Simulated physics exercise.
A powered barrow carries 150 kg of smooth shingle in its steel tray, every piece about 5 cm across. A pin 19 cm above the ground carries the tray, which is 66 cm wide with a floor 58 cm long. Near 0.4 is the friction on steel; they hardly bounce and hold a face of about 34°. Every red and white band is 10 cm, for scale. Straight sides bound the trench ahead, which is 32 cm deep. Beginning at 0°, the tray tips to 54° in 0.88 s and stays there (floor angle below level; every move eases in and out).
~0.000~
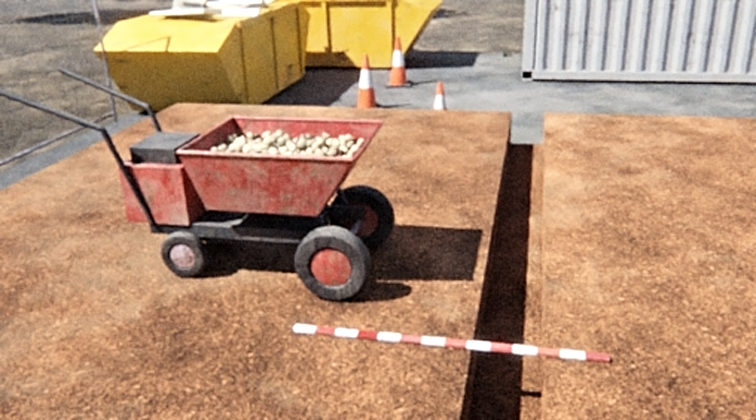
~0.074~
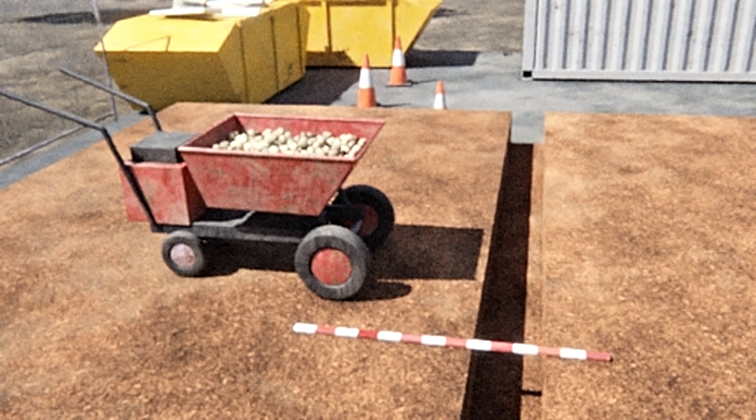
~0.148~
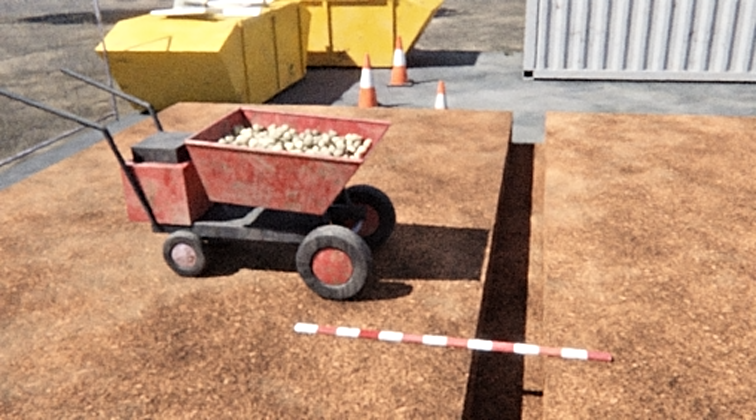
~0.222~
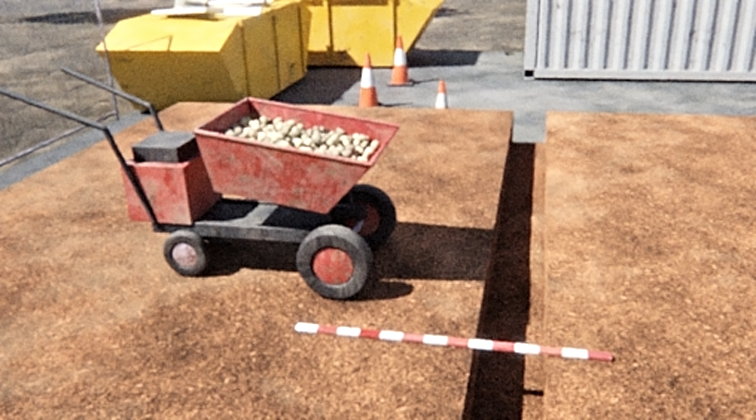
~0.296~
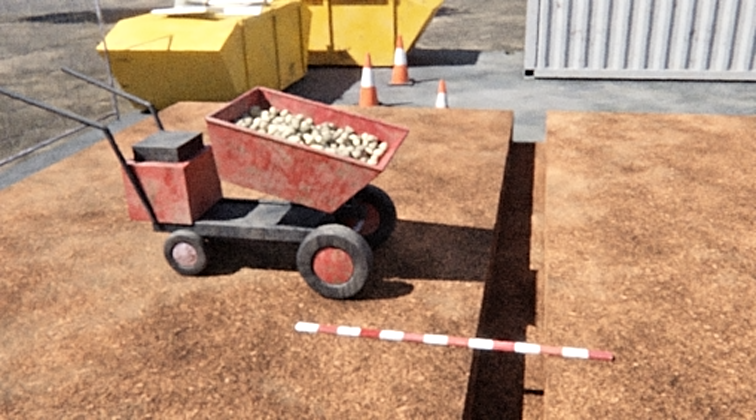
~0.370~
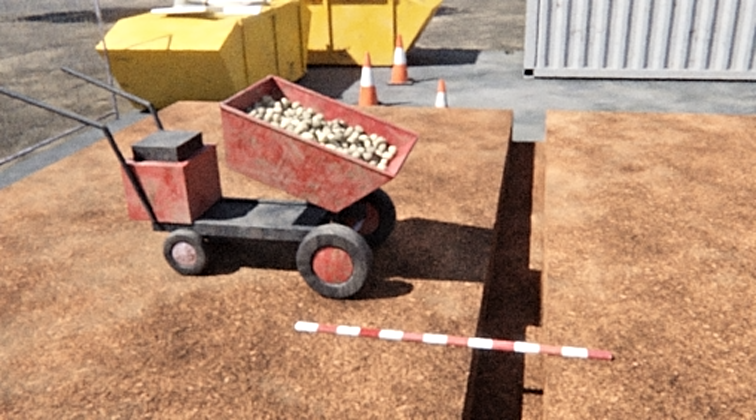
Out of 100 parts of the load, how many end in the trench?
Some 40 out of 100.
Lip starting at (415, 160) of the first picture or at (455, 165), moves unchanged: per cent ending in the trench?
Around 25% for the first place and 5% for the second.
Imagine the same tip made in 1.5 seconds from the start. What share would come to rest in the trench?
That would give about 35 percent.
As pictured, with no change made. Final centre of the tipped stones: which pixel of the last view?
Roughly at (510, 324).
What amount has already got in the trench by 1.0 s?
Some 0 per cent.
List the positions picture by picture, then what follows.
Lip at (352, 160), floor tilted 0°, highest stones at (305, 145), in the first picture.
The tray is at 1°, its lip at (355, 160); the top of the load is at (276, 140); the stones move at 0.2 m/s on average, in the second picture.
The tray is at 4°, its lip at (362, 162); the top of the load is at (247, 135); the stones move at 0.5 m/s on average, in the third picture.
Lip at (372, 165), floor tilted 9°, highest stones at (251, 125); the stones move at 0.7 m/s on average, in the fourth picture.
Lip at (383, 170), floor tilted 14°, highest stones at (260, 116); the stones move at 0.8 m/s on average, in the fifth picture.
Lip at (395, 176), floor tilted 21°, highest stones at (270, 105); the stones move at 0.9 m/s on average, in the sixth picture.
After 0.7 s the floor is at 46°; 100 % in the tray; the foremost stones are at (420, 192).
After 1.0 s the floor is at 54°; 93 % in the tray, 7 % short of the trench, 1 % in the trench; the foremost stones are at (488, 242).
After 1.3 s the floor is at 54°; 66 % in the tray, 10 % short of the trench, 24 % in the trench, 1 % past the trench; the foremost stones are at (559, 283).
After 3.3 s the floor is at 54°; 49 % in the tray, 10 % short of the trench, 40 % in the trench, 1 % past the trench; the foremost stones are at (582, 293).
